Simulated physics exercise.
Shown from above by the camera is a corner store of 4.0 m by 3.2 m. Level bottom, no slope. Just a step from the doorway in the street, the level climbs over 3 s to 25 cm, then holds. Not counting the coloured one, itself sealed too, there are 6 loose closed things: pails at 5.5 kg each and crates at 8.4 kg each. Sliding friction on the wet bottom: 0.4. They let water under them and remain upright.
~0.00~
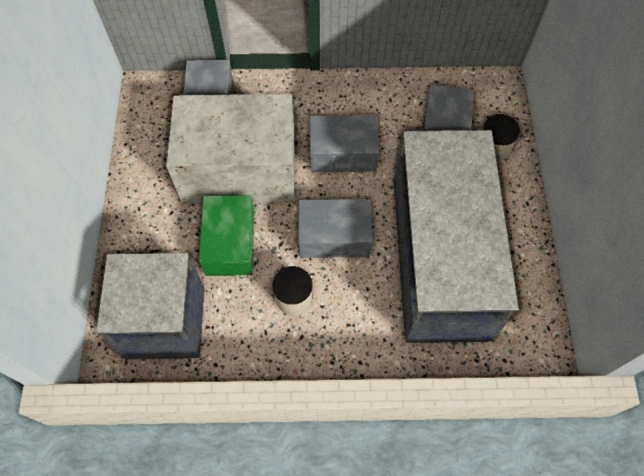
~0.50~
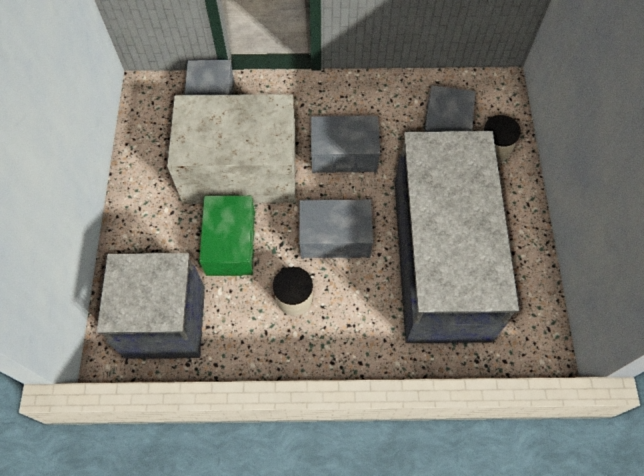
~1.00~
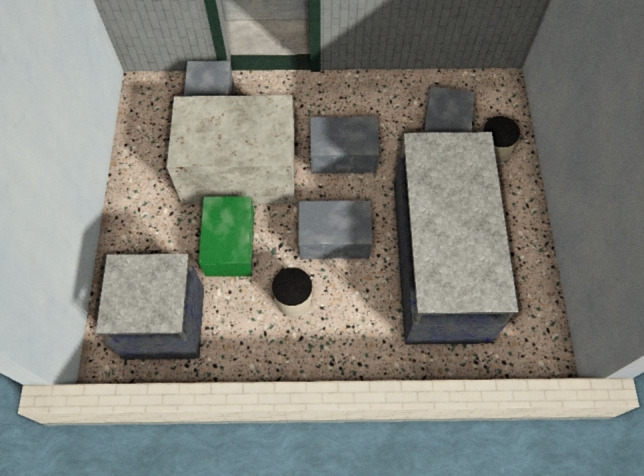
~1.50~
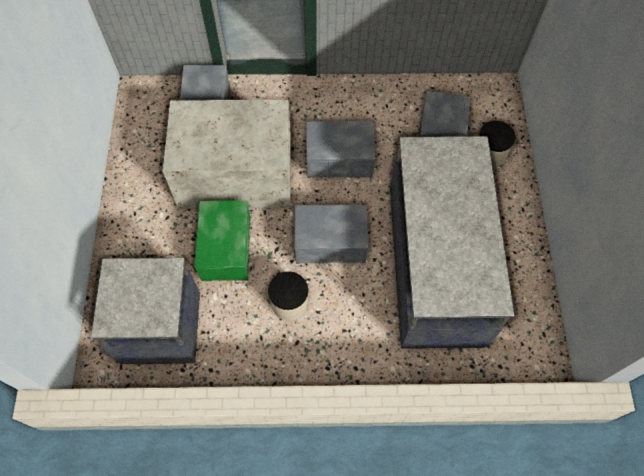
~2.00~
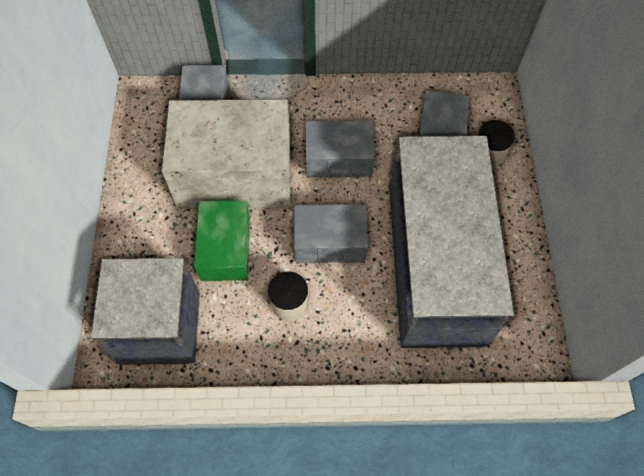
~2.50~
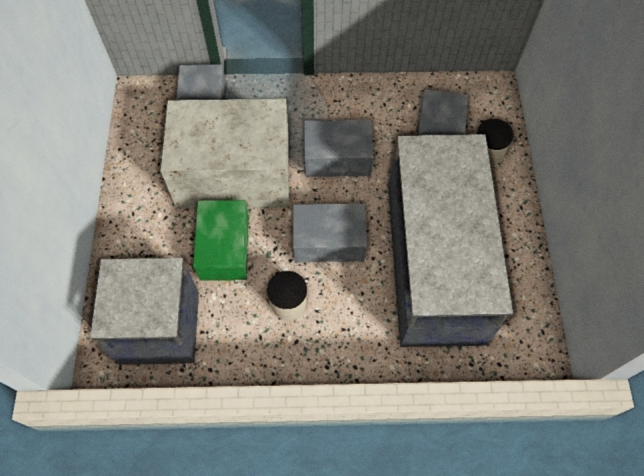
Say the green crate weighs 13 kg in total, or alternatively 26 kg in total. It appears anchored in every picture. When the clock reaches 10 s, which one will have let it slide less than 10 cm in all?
The one that works is only the second, 26 kg.
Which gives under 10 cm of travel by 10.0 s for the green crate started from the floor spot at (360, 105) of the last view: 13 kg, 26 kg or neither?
Result: Both fail.
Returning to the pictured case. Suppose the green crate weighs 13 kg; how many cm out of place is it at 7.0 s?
Close to 5 centimetres.
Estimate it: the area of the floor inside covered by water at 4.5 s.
At that time the wet patch spans about 6.0 m2.
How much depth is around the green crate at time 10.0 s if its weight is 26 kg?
About 9 cm.
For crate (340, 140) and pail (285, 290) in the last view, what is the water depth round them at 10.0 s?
Depths: Near 9 cm, then near 9 cm.
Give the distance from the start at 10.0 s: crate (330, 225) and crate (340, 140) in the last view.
In that order: 10 cm, 150 cm.
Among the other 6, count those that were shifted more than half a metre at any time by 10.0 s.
The answer here is 6.
After 3.5 s the green crate would be 0 cm from its start with 13 kg and 0 cm from its start with 26 kg; 0 cm of water round it then.
After 4.5 s the green crate would be 0 cm from its start with 13 kg and 0 cm from its start with 26 kg; 1 cm of water round it then.
After 7.0 s the green crate would be 6 cm from its start with 13 kg and 0 cm from its start with 26 kg; 5 cm of water round it then.
After 10.0 s the green crate would be 91 cm from its start with 13 kg and 0 cm from its start with 26 kg; 9 cm of water round it then.
